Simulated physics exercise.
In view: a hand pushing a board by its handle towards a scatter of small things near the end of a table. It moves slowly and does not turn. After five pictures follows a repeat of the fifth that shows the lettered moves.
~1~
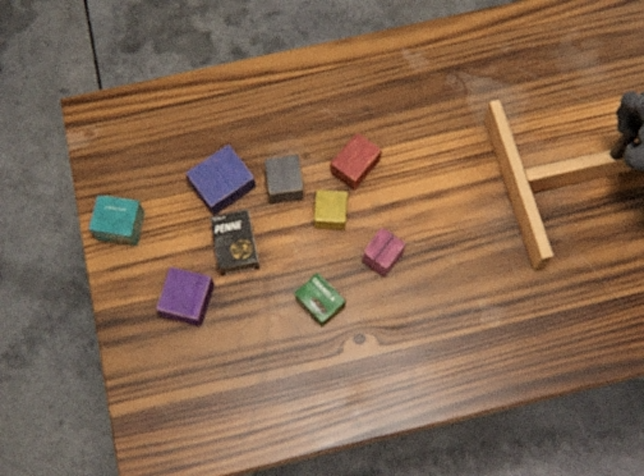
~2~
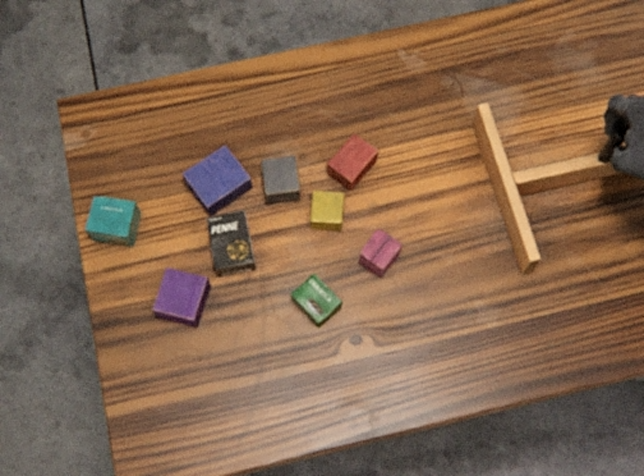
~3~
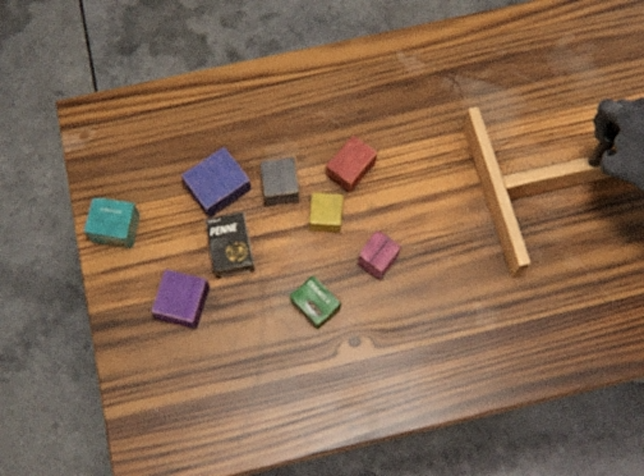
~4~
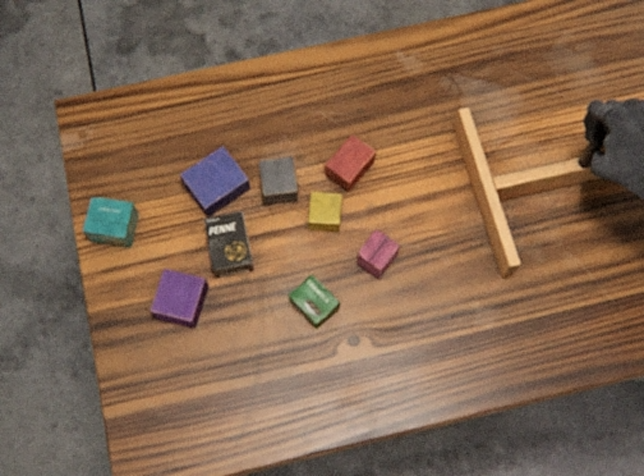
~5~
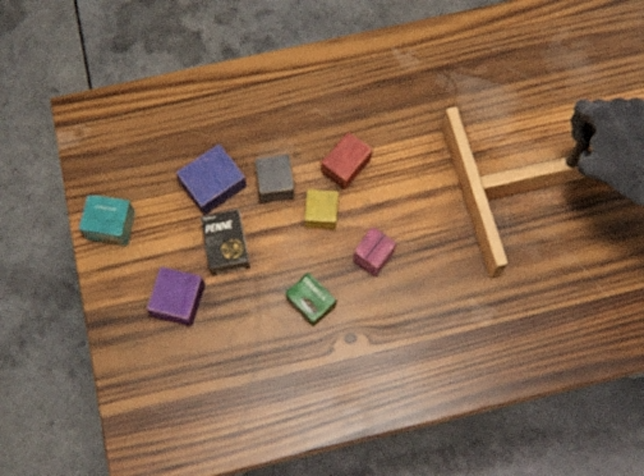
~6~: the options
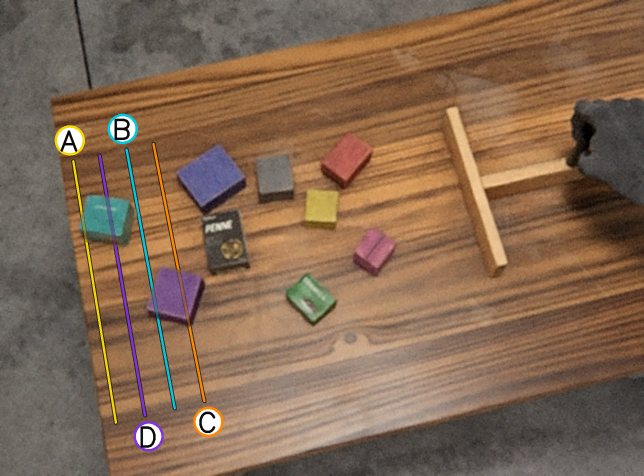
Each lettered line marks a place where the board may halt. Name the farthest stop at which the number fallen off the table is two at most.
B is the last line within the limit.
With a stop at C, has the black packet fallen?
No.
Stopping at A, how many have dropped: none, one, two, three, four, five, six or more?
Six or more.
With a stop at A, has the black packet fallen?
Yes.
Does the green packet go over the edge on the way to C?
No.
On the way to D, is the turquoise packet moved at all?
Yes.
On the marked copy, A at (94, 285); B at (149, 272); C at (178, 266); D at (121, 279).
With B. Early on, board (360, 210); red block (312, 171); grey block (269, 181).
Further on, board (241, 237); blue block (136, 180); purple block (170, 306).
At the end, board (147, 259); turquoise packet over the edge; purple block (95, 327); one fallen.
As for the rest, A drops eight; C is within the limit but short; D drops four.
